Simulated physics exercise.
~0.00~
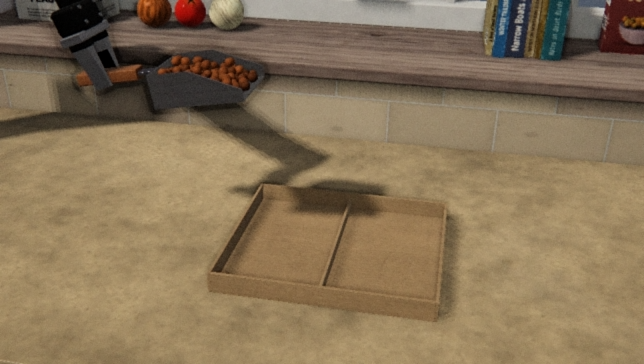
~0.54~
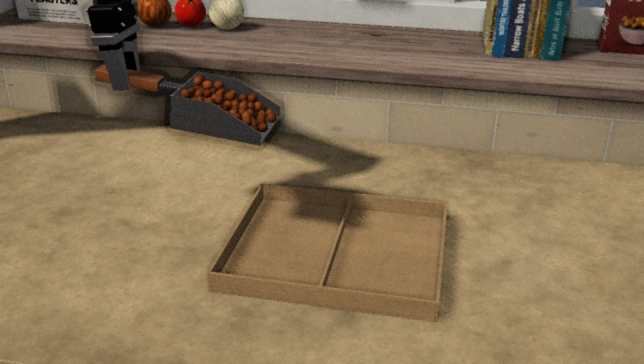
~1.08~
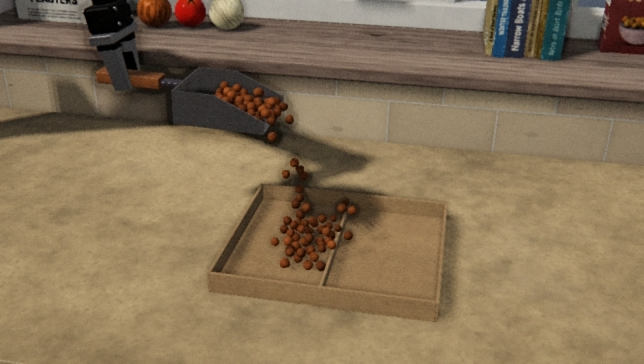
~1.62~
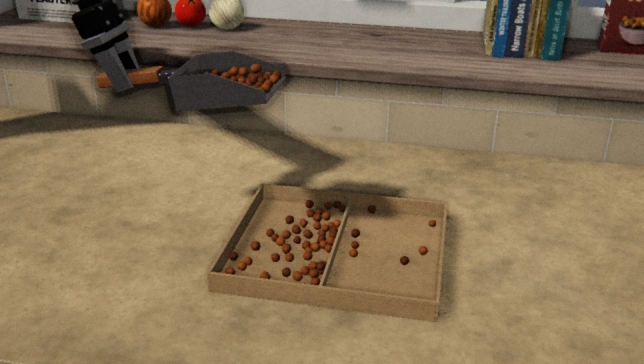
On a mottled tan table top in front of a wooden counter and a pale tiled wall, a shallow tray split in two by a divider sits still. At the upper left, a robot gripper holds a dark scoop heaped with hazelnuts. The scoop moves right and down, then tips its open front toward the tray. Nuts tumble out in a stream, landing mostly in the left part and around the divider. The scoop then tilts back and rises slightly, still carrying many nuts, while most of the spilled ones lie scattered in the left part and only a few in the right.
